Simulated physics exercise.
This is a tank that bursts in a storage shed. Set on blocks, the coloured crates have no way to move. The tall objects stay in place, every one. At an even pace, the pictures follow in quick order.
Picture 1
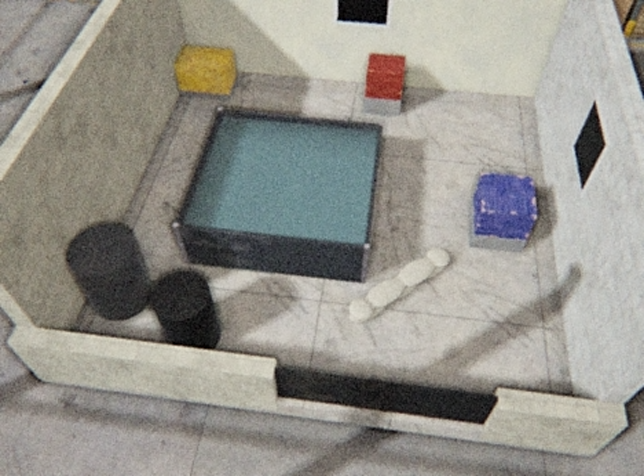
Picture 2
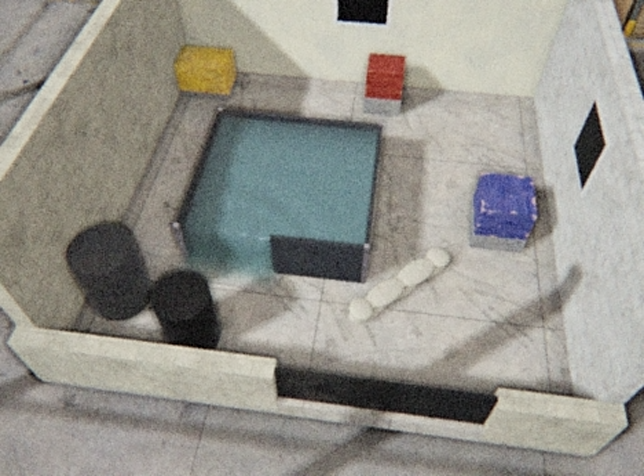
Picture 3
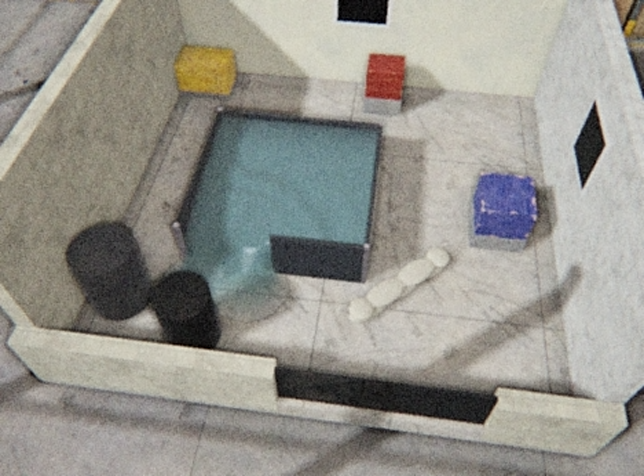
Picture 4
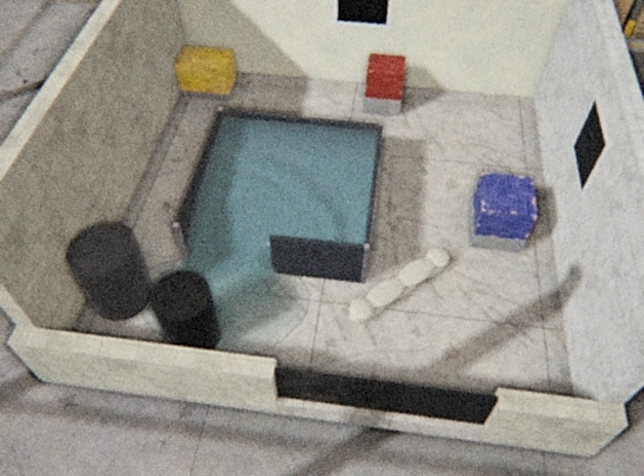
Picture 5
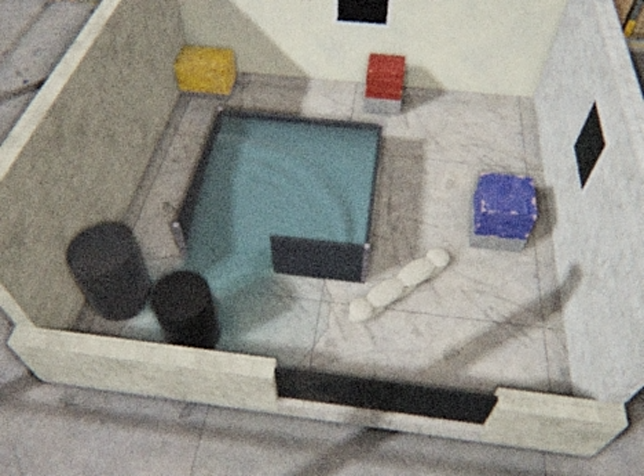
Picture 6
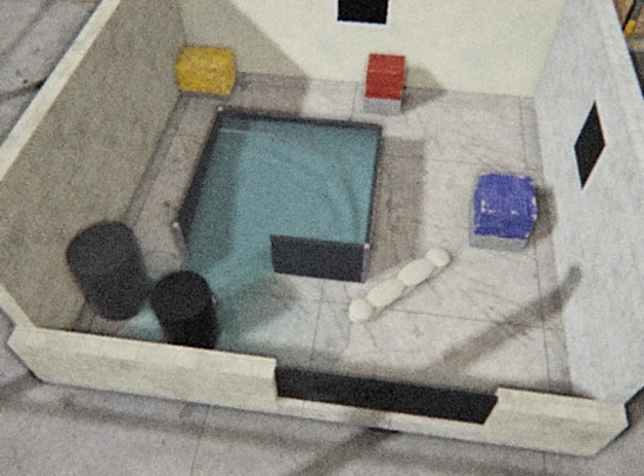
The clip opens on a walled enclosure with yellow, red and blue crates, two dark cylinders, a pale segmented barrier and a tank of still, blue-green water. The left part of the tank's front side opens, and water pours through the gap, spreading across the floor toward and around the cylinders.
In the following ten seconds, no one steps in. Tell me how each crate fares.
The yellow crate is within reach of the water; the red crate is out of reach of the water; the blue crate is out of reach of the water.
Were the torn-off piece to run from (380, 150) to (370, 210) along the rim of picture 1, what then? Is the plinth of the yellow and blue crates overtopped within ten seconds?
Taking them in turn, the yellow crate is overtopped and the blue crate is overtopped.
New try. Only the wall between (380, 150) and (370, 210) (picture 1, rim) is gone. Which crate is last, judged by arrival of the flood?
That would be the one in yellow.
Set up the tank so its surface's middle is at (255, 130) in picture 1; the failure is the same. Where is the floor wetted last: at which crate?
Answer: The red one.
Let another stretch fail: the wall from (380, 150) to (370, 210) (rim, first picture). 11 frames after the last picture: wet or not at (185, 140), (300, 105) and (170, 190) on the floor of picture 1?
Those three places would be still unsoaked, still unsoaked and still unsoaked, in that order.
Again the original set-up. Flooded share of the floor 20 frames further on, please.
55 %.
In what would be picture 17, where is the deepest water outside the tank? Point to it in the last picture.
Deepest point: About (60, 356).
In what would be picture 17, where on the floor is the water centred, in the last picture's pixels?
Near pixel (262, 253).
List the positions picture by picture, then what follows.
In the first frame, still water in the tank at (287, 176).
In the second frame, water pours out at (230, 255) and has run to (274, 282).
In the third frame, water pours out at (230, 256) and has run to (262, 315).
In the fourth frame, the front is at (239, 353), out from the gap at (230, 257).
In the fifth frame, water pours out at (230, 257) and has run to a hidden place.
In the sixth frame, water pours out at (230, 256) and has run to a hidden place.
A moment on, water covers 20 % of the floor; the yellow crate not reached, the red crate not reached, the blue crate not reached.
Next, water covers 40 % of the floor; the yellow crate not reached, the red crate not reached, the blue crate not reached.
Then, water covers 55 % of the floor; the yellow crate water round its plinth, the red crate not reached, the blue crate water round its plinth.
Later, water covers 90 % of the floor; the yellow crate water round its plinth, the red crate water round its plinth, the blue crate water round its plinth.
In the end, water covers 100 % of the floor; the yellow crate was topped, the red crate stayed above the water, the blue crate stayed above the water.
